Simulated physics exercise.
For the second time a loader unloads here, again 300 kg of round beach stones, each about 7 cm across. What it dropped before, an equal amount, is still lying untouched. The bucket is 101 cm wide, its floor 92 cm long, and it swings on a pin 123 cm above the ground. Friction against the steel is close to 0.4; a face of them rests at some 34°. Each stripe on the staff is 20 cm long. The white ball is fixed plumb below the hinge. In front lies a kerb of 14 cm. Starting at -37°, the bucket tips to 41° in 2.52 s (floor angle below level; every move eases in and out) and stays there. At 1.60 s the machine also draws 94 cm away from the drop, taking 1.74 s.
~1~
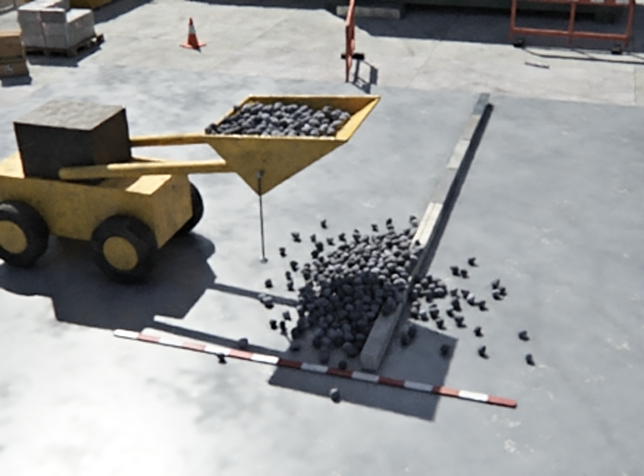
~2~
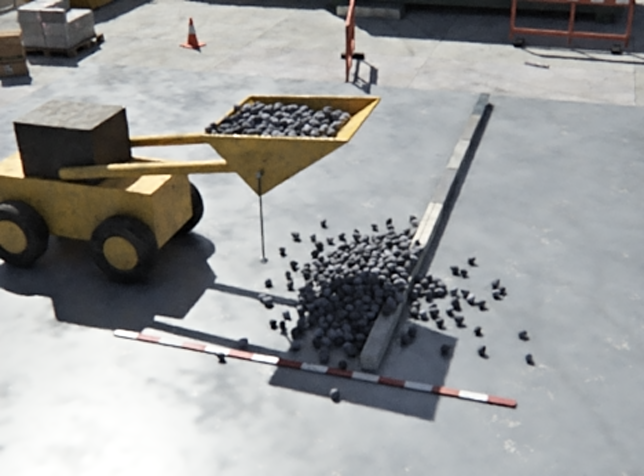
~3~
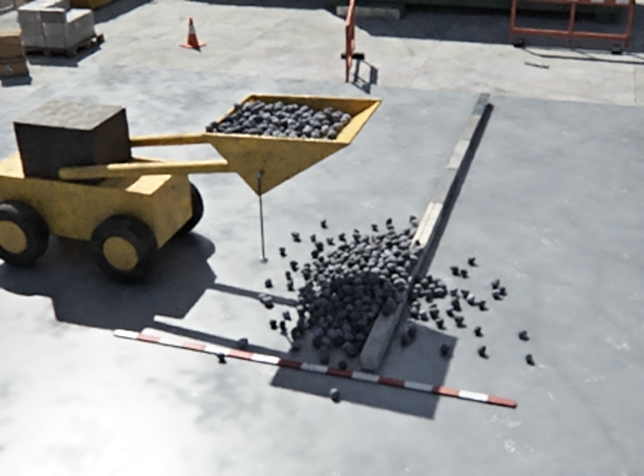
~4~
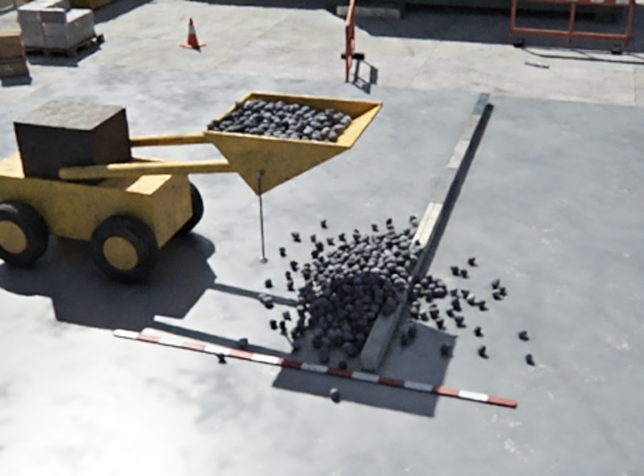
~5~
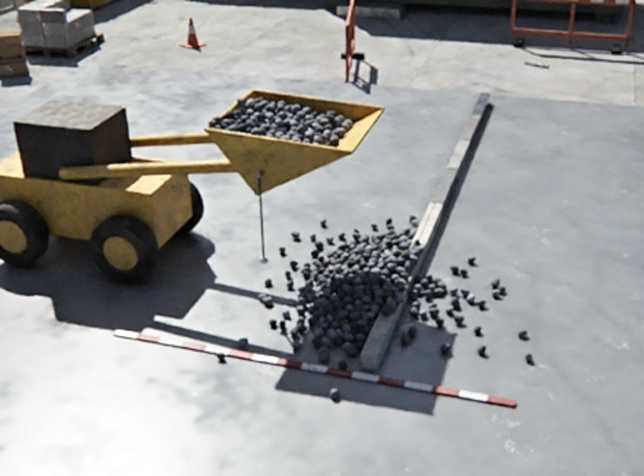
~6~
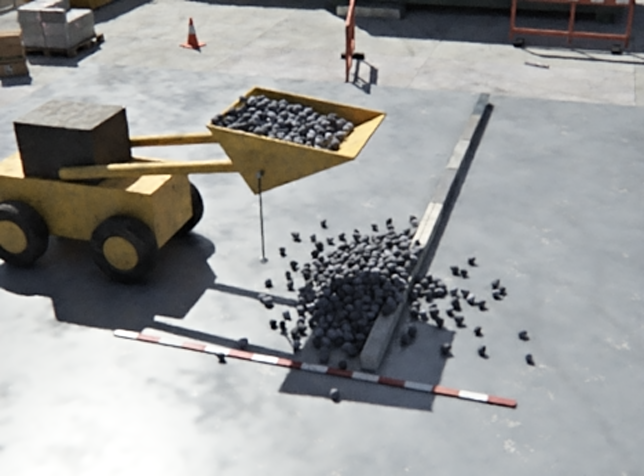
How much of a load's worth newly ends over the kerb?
About 15 per cent.
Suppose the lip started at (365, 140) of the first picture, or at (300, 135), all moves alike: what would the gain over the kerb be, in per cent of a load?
Near 30 per cent from the first place, 0 from the second.
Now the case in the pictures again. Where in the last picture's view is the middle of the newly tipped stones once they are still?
Near (347, 273).
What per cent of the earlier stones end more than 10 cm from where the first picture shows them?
About 15 per cent.
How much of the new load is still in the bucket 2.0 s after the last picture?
Roughly 0 per cent is still inside.
Then, 1.3 s after the last picture the floor is at 29°; in per cent of one load, 77 in the bucket, 116 on this side of the kerb, 7 over the kerb; the foremost stones are at (498, 316).
Then, 2.0 s after the last picture the floor is at 41°; in per cent of one load, 0 in the bucket, 180 on this side of the kerb, 20 over the kerb; the foremost stones are at (508, 313).
Then, 3.2 s after the last picture the floor is at 41°; in per cent of one load, 0 in the bucket, 178 on this side of the kerb, 21 over the kerb; the foremost stones are at (529, 308).
Then, 5.7 s after the last picture the floor is at 41°; in per cent of one load, 0 in the bucket, 178 on this side of the kerb, 21 over the kerb; the foremost stones are at (529, 308). Net gain over the kerb, 15.
